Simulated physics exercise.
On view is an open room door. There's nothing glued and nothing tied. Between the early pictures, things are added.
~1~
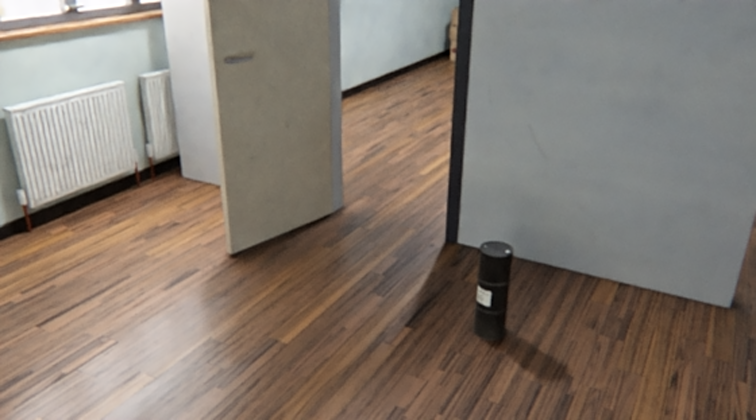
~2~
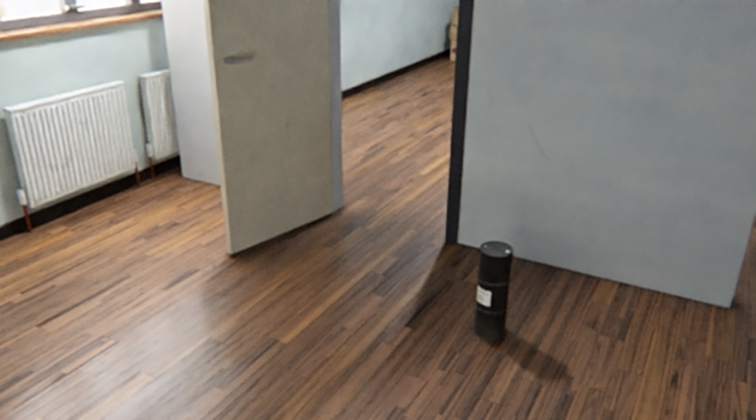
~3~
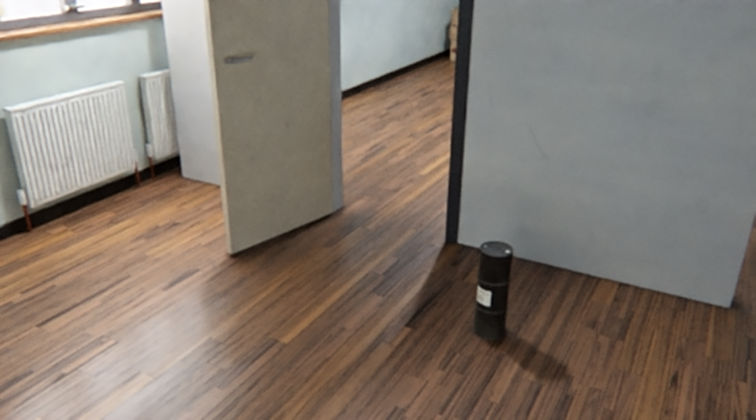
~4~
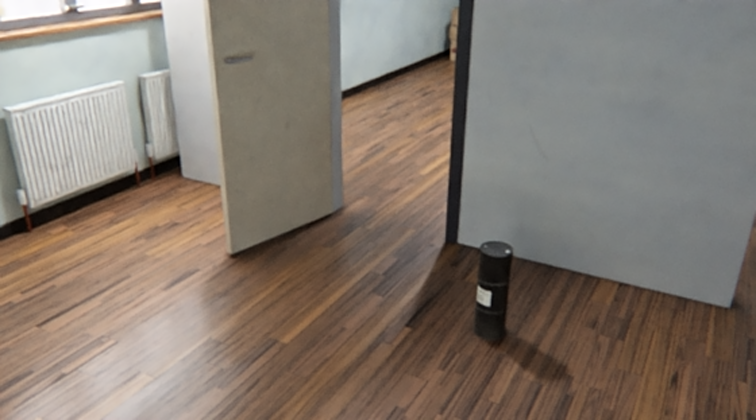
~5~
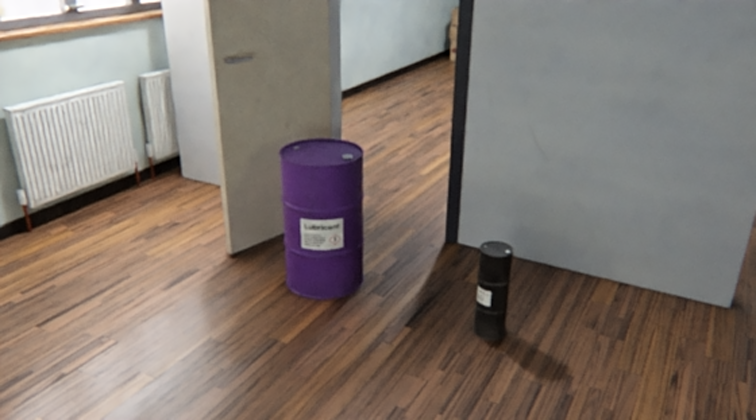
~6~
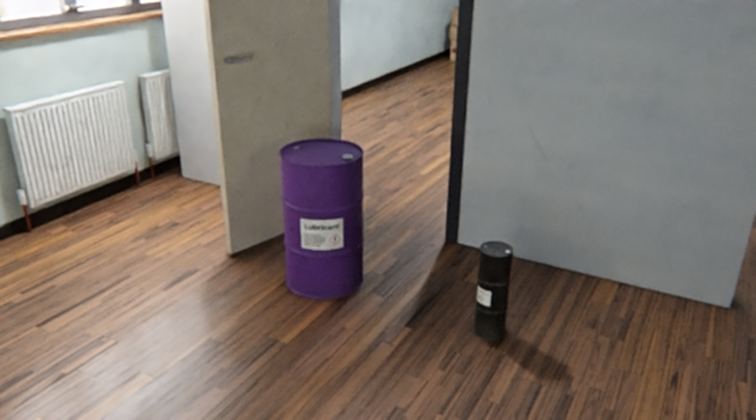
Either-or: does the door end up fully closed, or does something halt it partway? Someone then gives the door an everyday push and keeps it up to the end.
I expect the push will fail.
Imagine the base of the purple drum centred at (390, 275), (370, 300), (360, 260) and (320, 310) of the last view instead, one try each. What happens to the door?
First, it jams; second, it shuts; third, it is blocked; fourth, it shuts.
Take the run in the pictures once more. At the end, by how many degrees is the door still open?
Some 75°.
Then, 0.40 s past the last view, door 90° open.
Then, 0.50 s past the last view, door 82° open.
Finally, door 75° open; both still in place. Final places as the last picture's camera would see them, purple drum near (326, 218).
